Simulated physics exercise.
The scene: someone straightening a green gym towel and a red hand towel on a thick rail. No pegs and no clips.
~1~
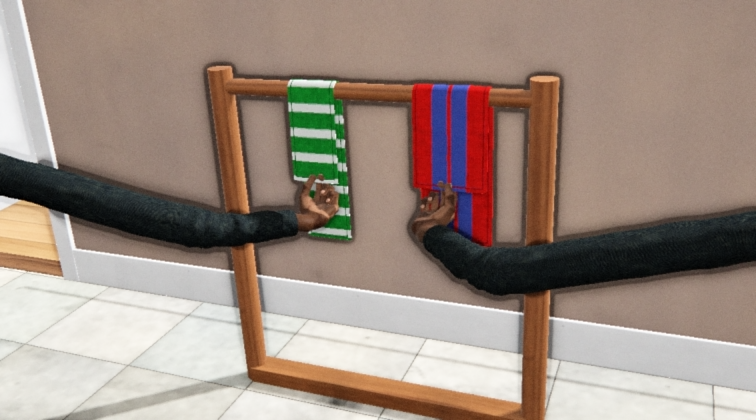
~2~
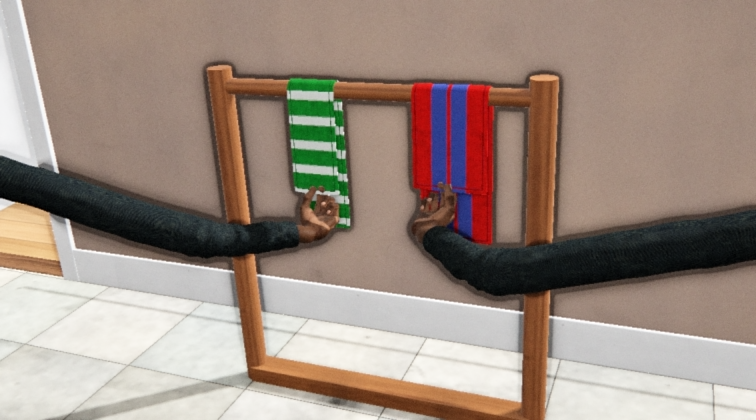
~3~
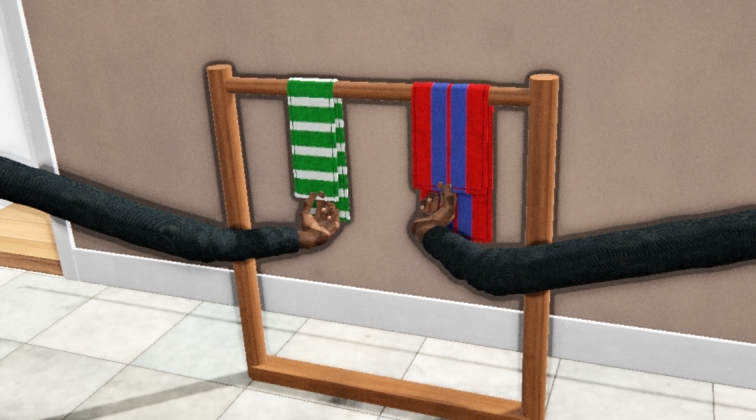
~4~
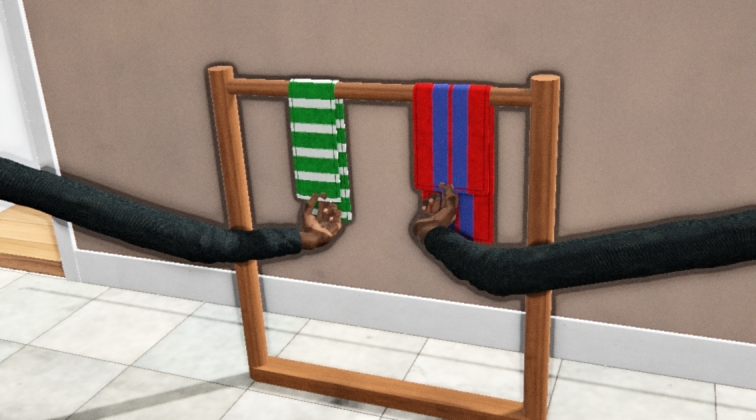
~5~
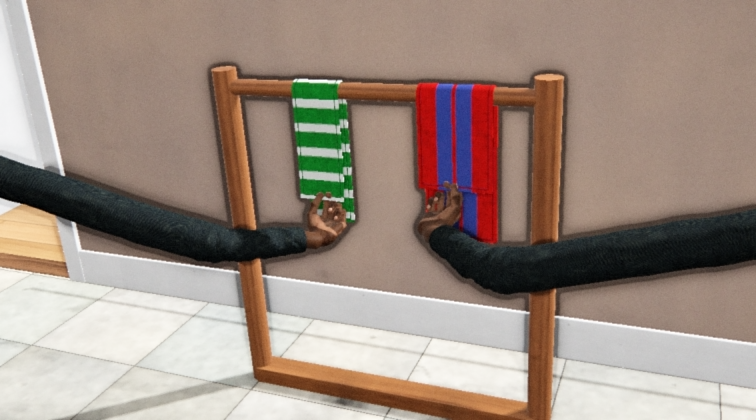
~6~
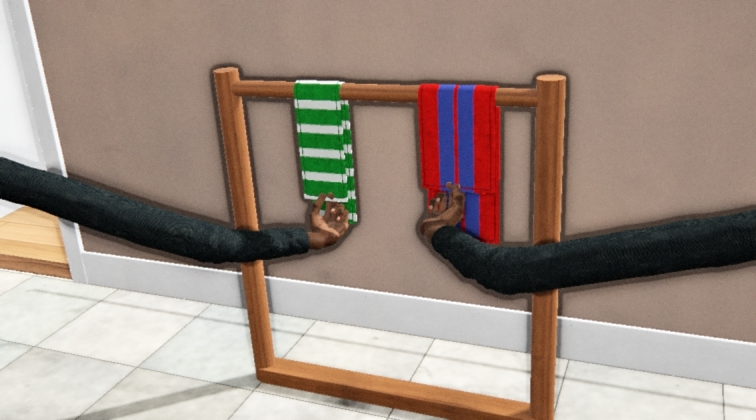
To begin with, a green-and-white striped towel and a red-and-blue one hang over a wooden rail, a dark-sleeved hand at each. The left hand draws the green towel's front edge down slightly while its back edge rises. After that, both towels shift very slightly right, the red one's drape barely changing.
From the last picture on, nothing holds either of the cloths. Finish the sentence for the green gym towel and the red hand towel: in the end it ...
Green gym towel - is still hanging. Red hand towel - is still hanging.
Then, 0.88 s on from there, gym towel as it was left; hand towel as it was left.
In the end, gym towel as it was left; hand towel as it was left. The green gym towel keeps its place and the red hand towel stays on.
